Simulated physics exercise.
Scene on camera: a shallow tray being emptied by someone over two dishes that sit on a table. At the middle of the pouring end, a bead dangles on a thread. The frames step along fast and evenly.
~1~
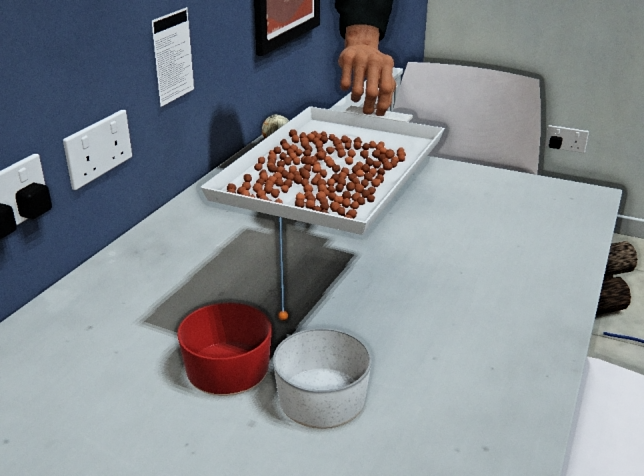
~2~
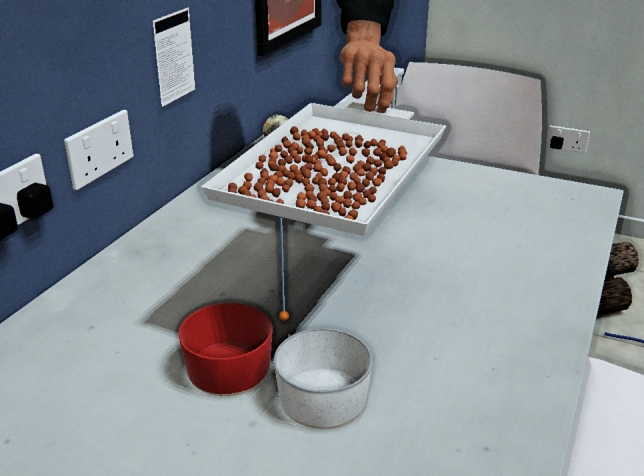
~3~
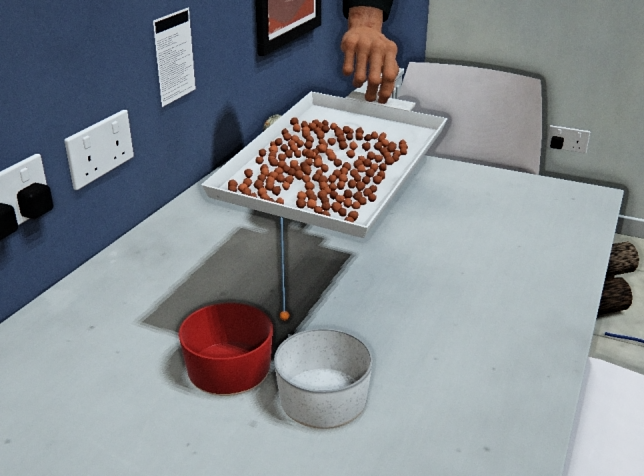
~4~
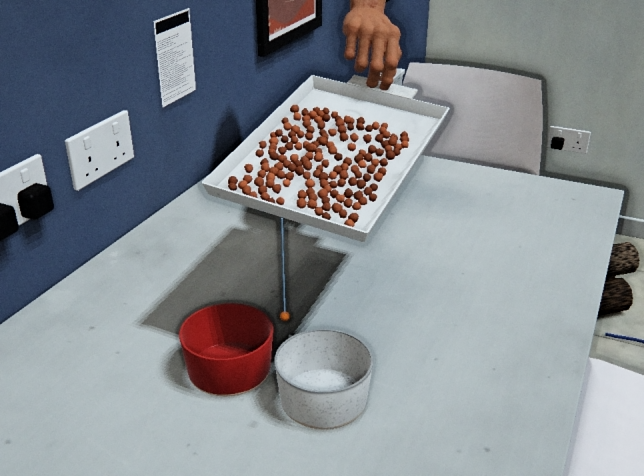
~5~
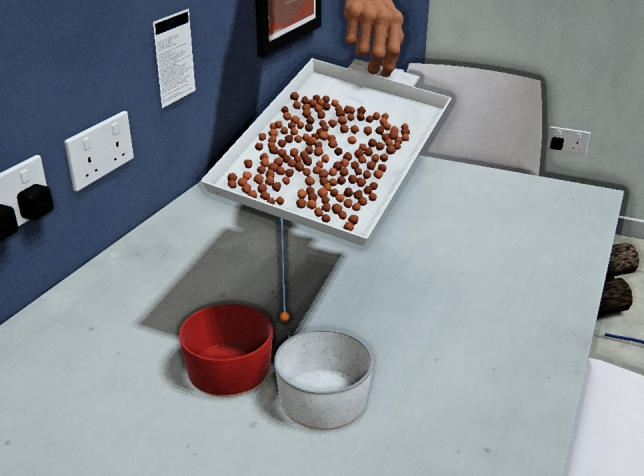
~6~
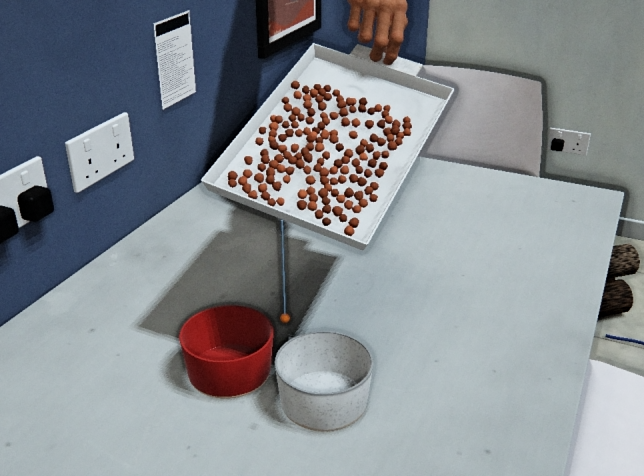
At first, a hand holds a shallow white tray of brown clay pellets nearly level above a red dish and a speckled white one, with an orange bead hanging beneath. Then the hand raises the far end, and the tray slants increasingly toward the viewer, its near right corner lowest, the pellets still on it.
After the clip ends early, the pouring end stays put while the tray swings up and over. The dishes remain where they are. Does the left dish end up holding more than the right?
No. Winner: Right dish.
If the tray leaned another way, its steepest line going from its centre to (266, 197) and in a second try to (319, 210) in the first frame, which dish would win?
The leftmost dish, then the rightmost dish.
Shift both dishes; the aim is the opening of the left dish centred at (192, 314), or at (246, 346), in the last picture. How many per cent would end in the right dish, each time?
About 20 and 50 per cent respectively.
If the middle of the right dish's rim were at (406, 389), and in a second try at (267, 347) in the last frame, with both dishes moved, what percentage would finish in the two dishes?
70 % for the first, 20 % for the second.
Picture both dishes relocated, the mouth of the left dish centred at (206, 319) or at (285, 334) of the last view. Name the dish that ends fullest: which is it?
Case one: The dish at right. Case two: The dish at right.
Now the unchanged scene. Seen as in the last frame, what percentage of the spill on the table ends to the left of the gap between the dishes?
20 per cent, roughly.
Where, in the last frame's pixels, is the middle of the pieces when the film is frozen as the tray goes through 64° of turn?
Near (335, 178).
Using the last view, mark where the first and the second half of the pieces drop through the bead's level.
First part (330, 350), rest (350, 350).
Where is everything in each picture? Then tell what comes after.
The first frame shows corners of the pouring end at (207, 186) and (363, 219), level; middle of the load at (317, 169), clay pellets; left dish at (202, 373); right dish at (302, 405); bead on its thread at (283, 316).
The second frame shows corners of the pouring end at (208, 185) and (364, 221), level; middle of the load at (318, 168).
The third frame shows corners of the pouring end at (208, 183) and (364, 224), tipped barely, lowest at the right corner; middle of the load at (318, 164).
The fourth frame shows corners of the pouring end at (208, 181) and (365, 229), tipped a little, lowest at the right corner; middle of the load at (319, 158).
The fifth frame shows corners of the pouring end at (207, 179) and (364, 234), tipped clearly, lowest at the right corner; middle of the load at (319, 152).
The sixth frame shows corners of the pouring end at (208, 179) and (365, 239), tipped clearly, lowest at the right corner; middle of the load at (319, 148); left dish at (204, 376); right dish at (303, 408).
Soon after the last picture, tray tipped steeply; all on the tray.
A little later, tray tipped past a quarter turn; all on the tray.
Later still, tray tipped past a quarter turn; about two thirds in the right dish; about a third outside both.
At rest, tray tipped past a quarter turn; about two thirds in the right dish; none in the left dish; about a third outside both.
